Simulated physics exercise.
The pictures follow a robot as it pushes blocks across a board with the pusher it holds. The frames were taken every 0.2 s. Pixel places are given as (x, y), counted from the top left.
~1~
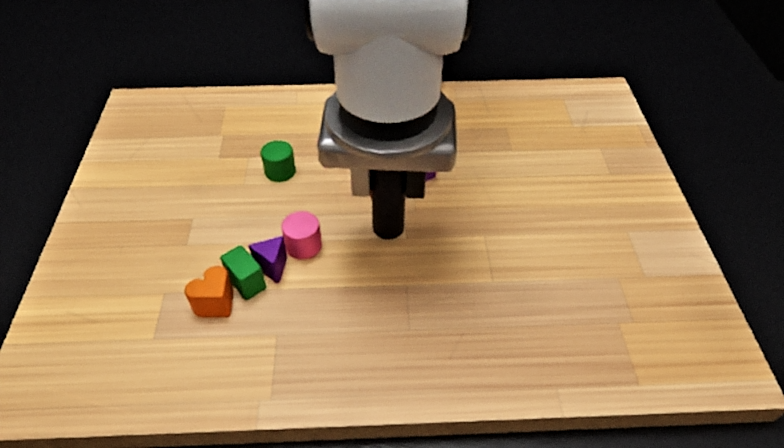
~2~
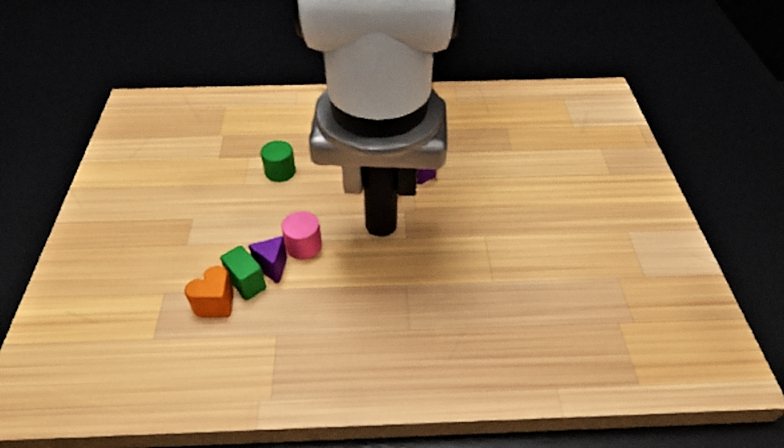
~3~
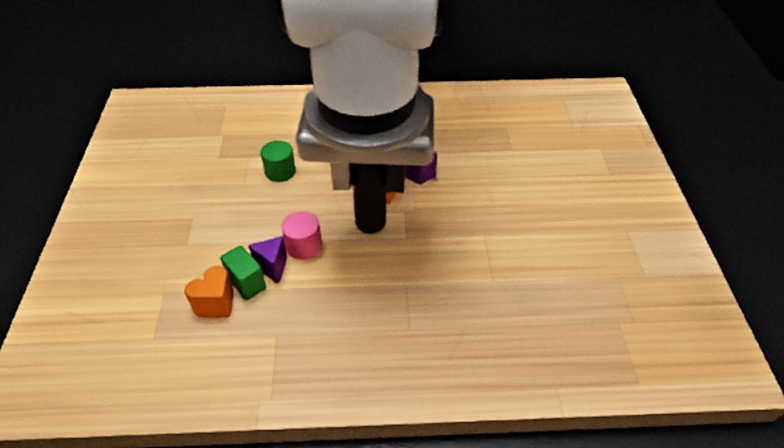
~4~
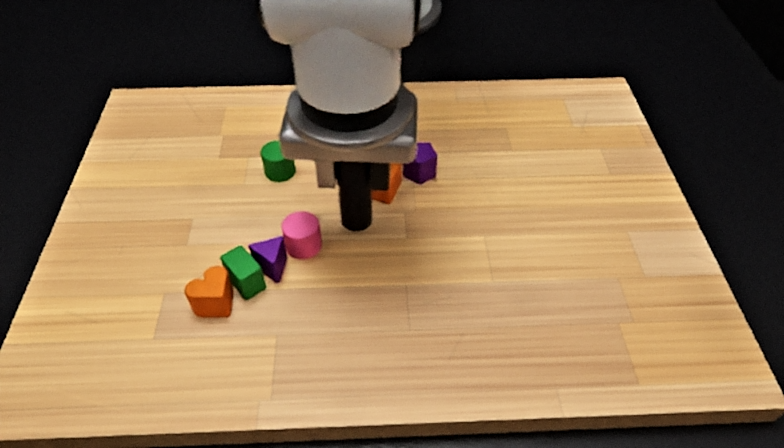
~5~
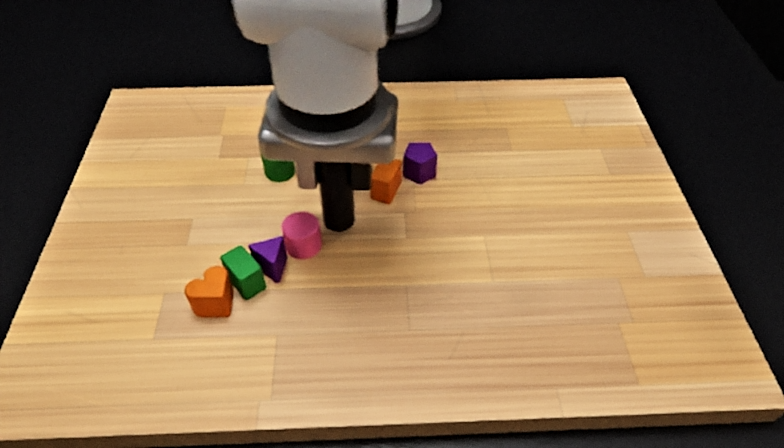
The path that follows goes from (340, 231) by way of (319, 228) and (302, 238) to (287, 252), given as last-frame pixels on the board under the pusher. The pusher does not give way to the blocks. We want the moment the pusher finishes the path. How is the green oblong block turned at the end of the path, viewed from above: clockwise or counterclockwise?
From overhead, clockwise.
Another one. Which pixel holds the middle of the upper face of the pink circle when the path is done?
It is going to be at (274, 259).
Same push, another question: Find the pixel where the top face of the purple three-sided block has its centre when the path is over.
If I read the scene right, the answer is (257, 283).
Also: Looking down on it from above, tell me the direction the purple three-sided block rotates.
The purple three-sided block rotates clockwise.
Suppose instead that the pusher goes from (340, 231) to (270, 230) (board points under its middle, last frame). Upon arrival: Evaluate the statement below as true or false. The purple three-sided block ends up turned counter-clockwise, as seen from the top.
The claim does not hold.
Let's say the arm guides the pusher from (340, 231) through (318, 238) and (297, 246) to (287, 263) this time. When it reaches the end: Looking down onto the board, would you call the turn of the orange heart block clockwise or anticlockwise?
Seen from above, its turn is counter-clockwise.
What follows on the original path. Halfway along, pusher (307, 222); green oblong block (235, 264); purple three-sided block (259, 258), turned 20° clockwise; pink circle (284, 234).
At the end, pusher (285, 242); orange heart block (201, 284); green oblong block (233, 267), turned 35° clockwise; purple three-sided block (257, 283), turned 55° clockwise; pink circle (274, 259).
